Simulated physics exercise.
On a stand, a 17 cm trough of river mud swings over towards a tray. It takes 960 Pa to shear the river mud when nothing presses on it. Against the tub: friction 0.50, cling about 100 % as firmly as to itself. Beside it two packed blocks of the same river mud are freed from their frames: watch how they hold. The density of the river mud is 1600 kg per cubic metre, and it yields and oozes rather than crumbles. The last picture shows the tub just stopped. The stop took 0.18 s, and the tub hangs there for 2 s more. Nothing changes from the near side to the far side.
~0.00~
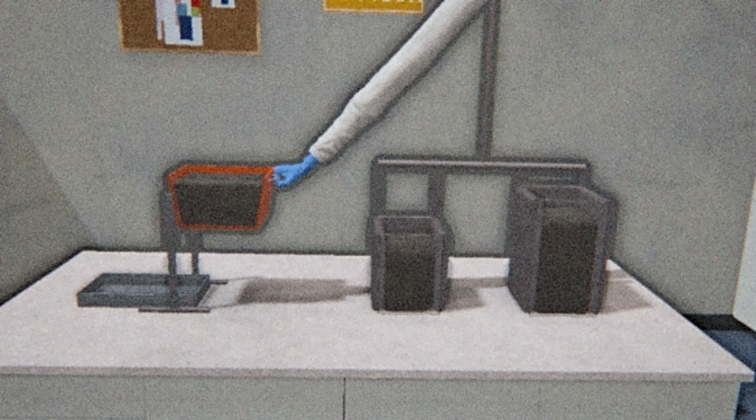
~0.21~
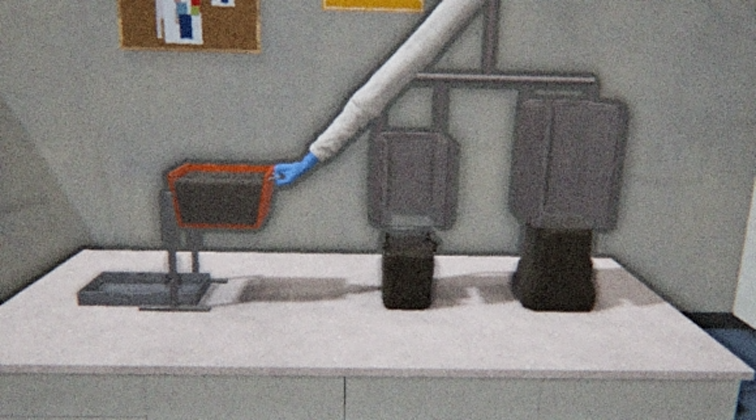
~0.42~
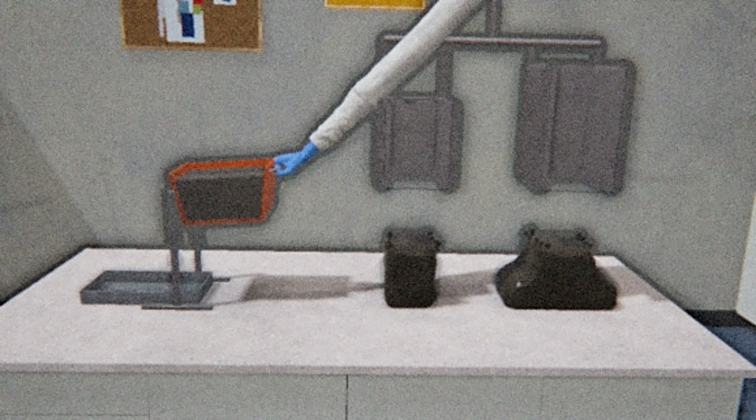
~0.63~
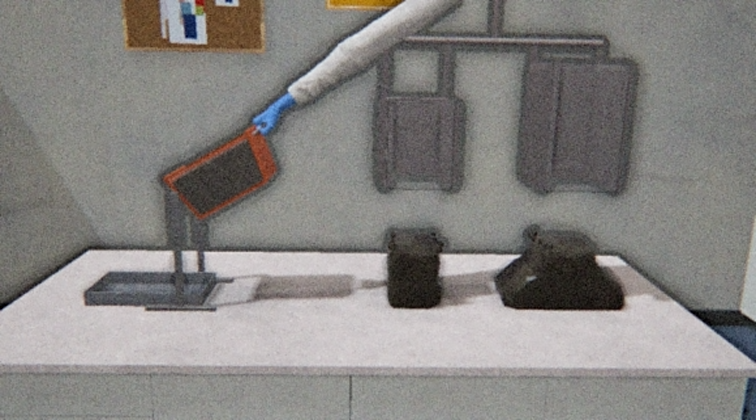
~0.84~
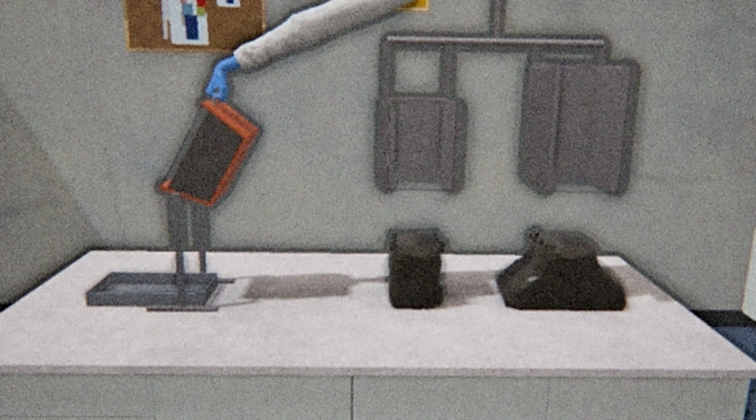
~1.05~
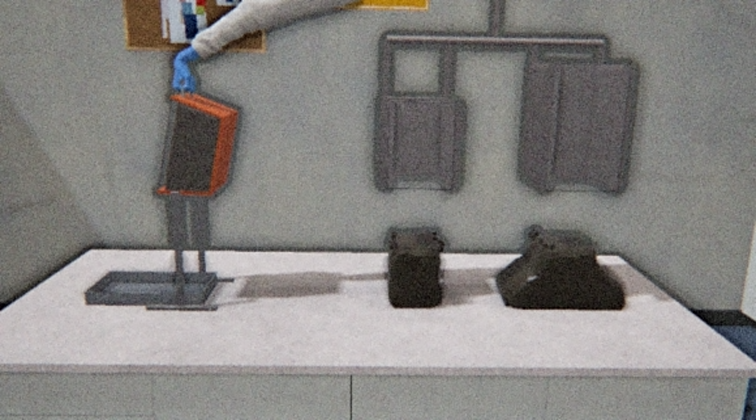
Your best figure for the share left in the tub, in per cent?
The share left in the tub is near 100 %.
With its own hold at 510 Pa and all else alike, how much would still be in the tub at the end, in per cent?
In that case some 35 per cent.
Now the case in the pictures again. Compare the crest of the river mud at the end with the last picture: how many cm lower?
About 0 cm.
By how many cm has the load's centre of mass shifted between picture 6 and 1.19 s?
About 0 cm.
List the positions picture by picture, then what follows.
The first frame shows handle-side rim at (264, 179), tilt 0 degrees; top of the river mud at (253, 185); blocks stand 23 cm, 35 cm (left to right).
The second frame shows handle-side rim at (264, 177), tilt 0 degrees; top of the river mud at (253, 183); blocks stand 23 cm, 31 cm (left to right).
The third frame shows handle-side rim at (264, 169), tilt 4 degrees; top of the river mud at (257, 176); blocks stand 22 cm, 23 cm (left to right).
The fourth frame shows handle-side rim at (245, 133), tilt 30 degrees; top of the river mud at (244, 141); blocks stand 22 cm, 22 cm (left to right).
The fifth frame shows handle-side rim at (201, 105), tilt 61 degrees; top of the river mud at (209, 112); blocks stand 22 cm, 22 cm (left to right).
The sixth frame shows handle-side rim at (171, 99), tilt 79 degrees; top of the river mud at (177, 106); blocks stand 22 cm, 22 cm (left to right).
After 1.19 s, the tub is at 79 degrees and holds 100 %.
After 1.36 s, the tub is at 79 degrees and holds 100 %.
After 1.53 s, the tub is at 79 degrees and holds 100 %.
After 1.70 s, the tub is at 79 degrees and holds 100 %.
After 3.05 s, at the end, the tub is at 79 degrees and holds 100 %.
